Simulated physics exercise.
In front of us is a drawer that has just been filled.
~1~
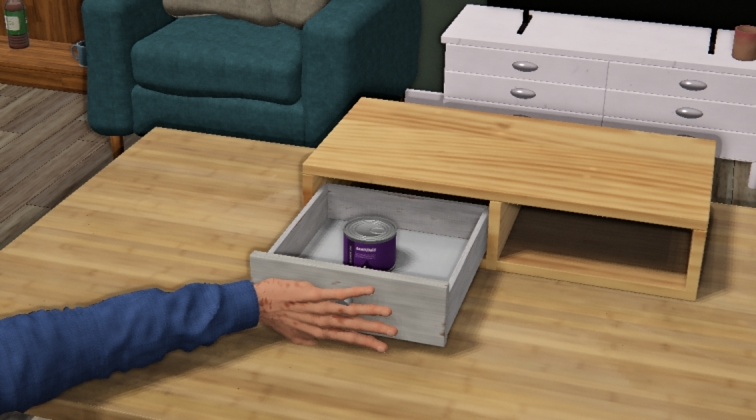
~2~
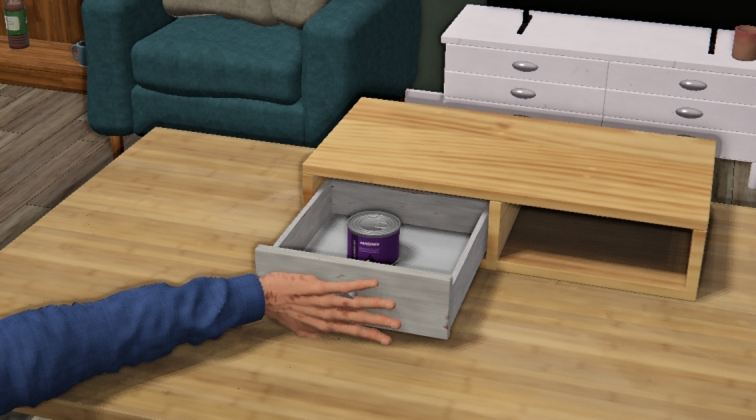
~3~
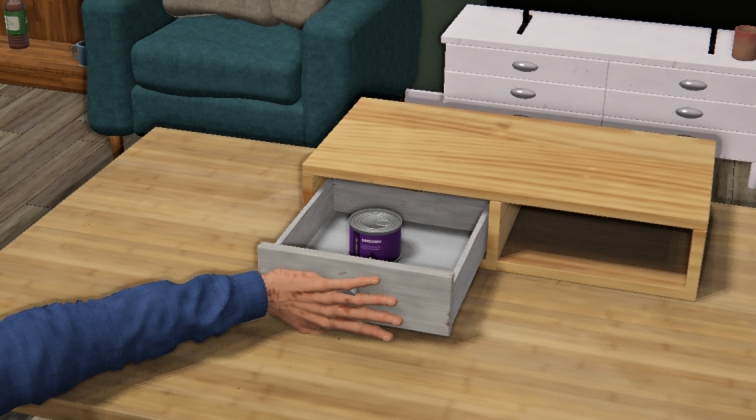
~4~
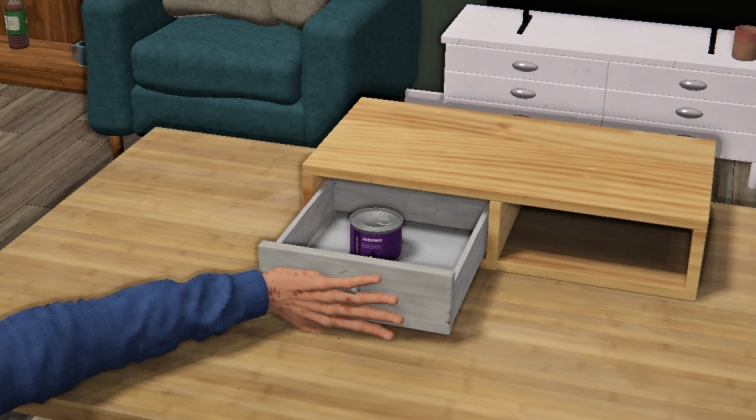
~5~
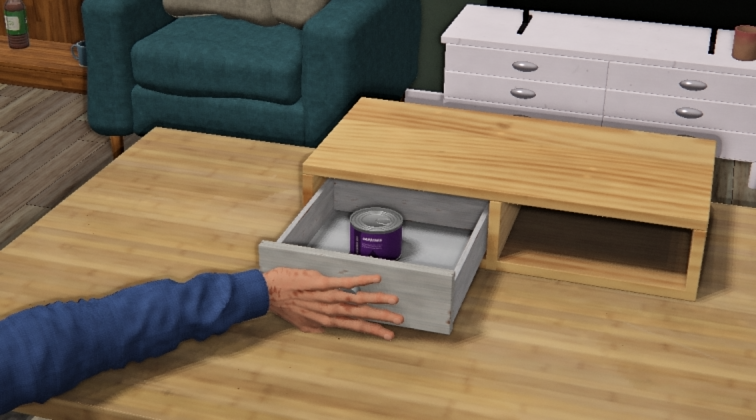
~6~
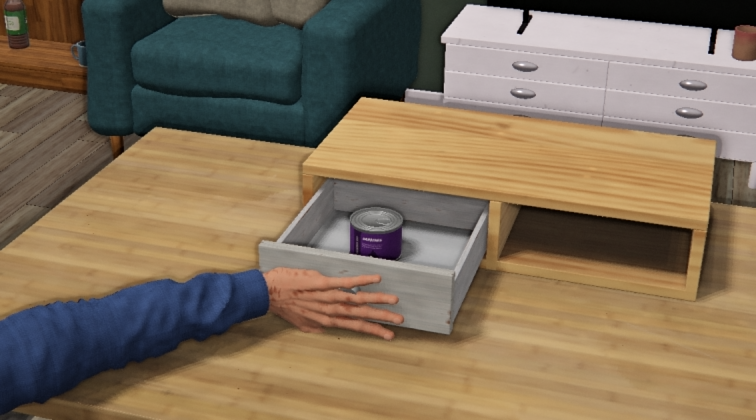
Hand in a blue sleeve pushing an open grey drawer holding a purple pot slightly inward, then resting almost still against its front.
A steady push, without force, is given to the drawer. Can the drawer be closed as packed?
What happens is that the drawer reaches the back.
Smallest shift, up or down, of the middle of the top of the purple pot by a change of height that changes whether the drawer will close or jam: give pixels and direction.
It needs a shift of 16 pixels in the upward direction.
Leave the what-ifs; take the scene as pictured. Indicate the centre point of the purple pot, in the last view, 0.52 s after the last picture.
At about (393, 210).
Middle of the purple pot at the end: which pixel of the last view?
Somewhere around pixel (418, 173).
Then, 0.52 s later than the last frame, drawer about half in.
When it is over, the drawer goes all the way in.
